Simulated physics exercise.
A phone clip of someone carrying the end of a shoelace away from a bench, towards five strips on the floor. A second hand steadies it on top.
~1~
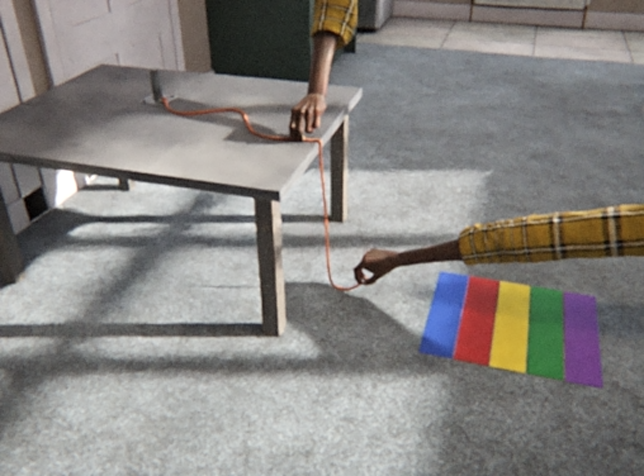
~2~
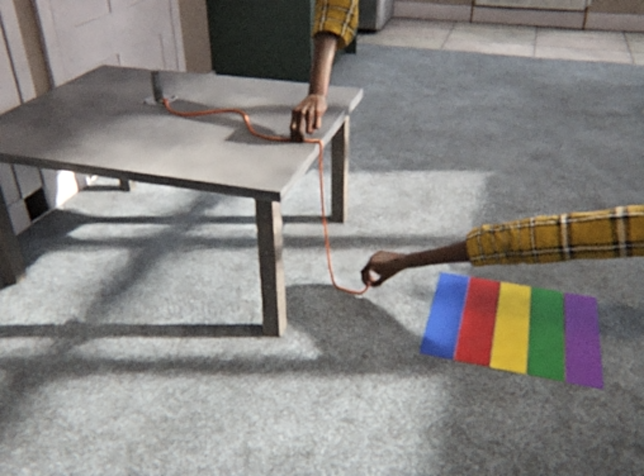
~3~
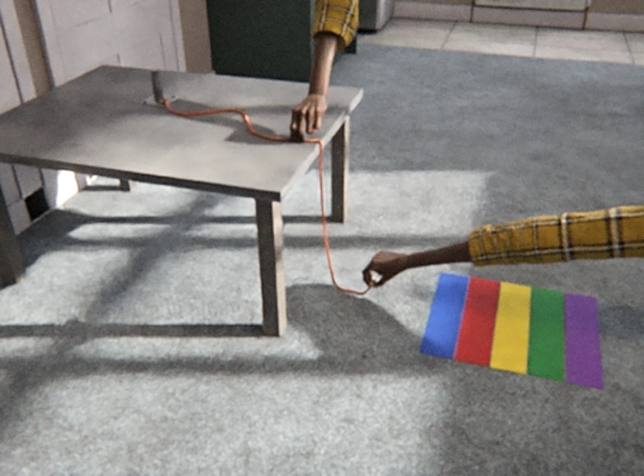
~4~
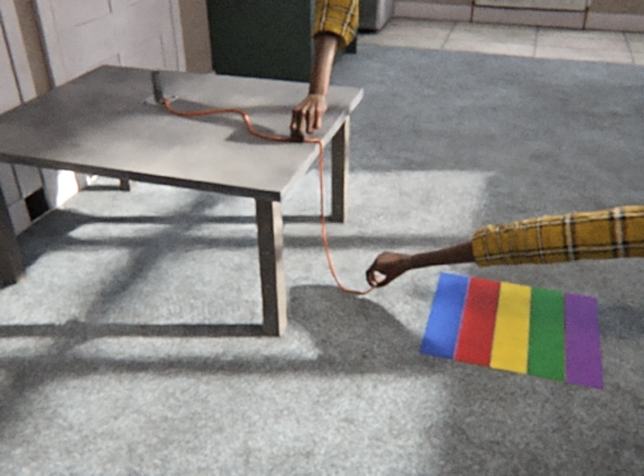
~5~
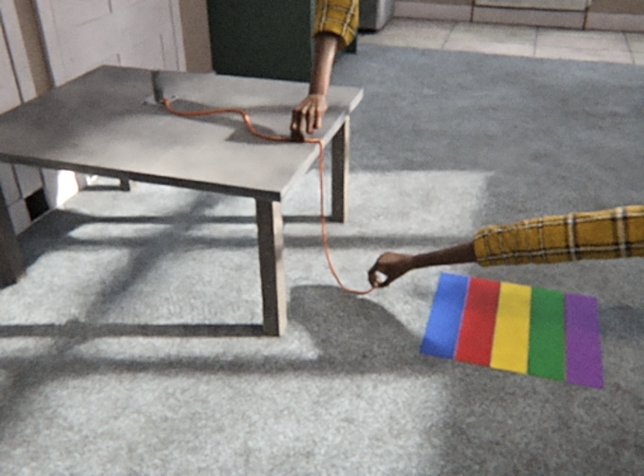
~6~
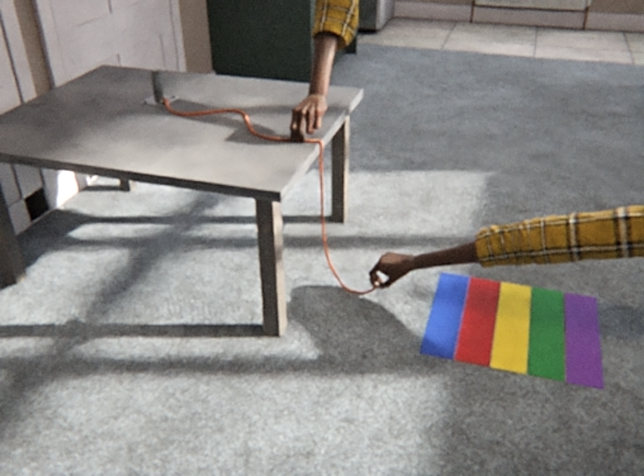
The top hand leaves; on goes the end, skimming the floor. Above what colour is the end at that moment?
Over yellow.
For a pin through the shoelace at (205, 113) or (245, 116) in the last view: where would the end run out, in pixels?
The places are (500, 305) and (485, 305).
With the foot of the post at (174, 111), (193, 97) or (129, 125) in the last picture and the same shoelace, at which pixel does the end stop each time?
The places are (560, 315), (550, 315) and (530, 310).
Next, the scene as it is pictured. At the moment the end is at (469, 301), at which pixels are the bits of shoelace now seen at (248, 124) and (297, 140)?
About (284, 124), and the other about (332, 158).
Soon after, end near (469, 301); over red.
Then, end near (501, 307); over yellow.
At full stretch, end near (519, 310); over yellow. The end stops over the yellow strip.
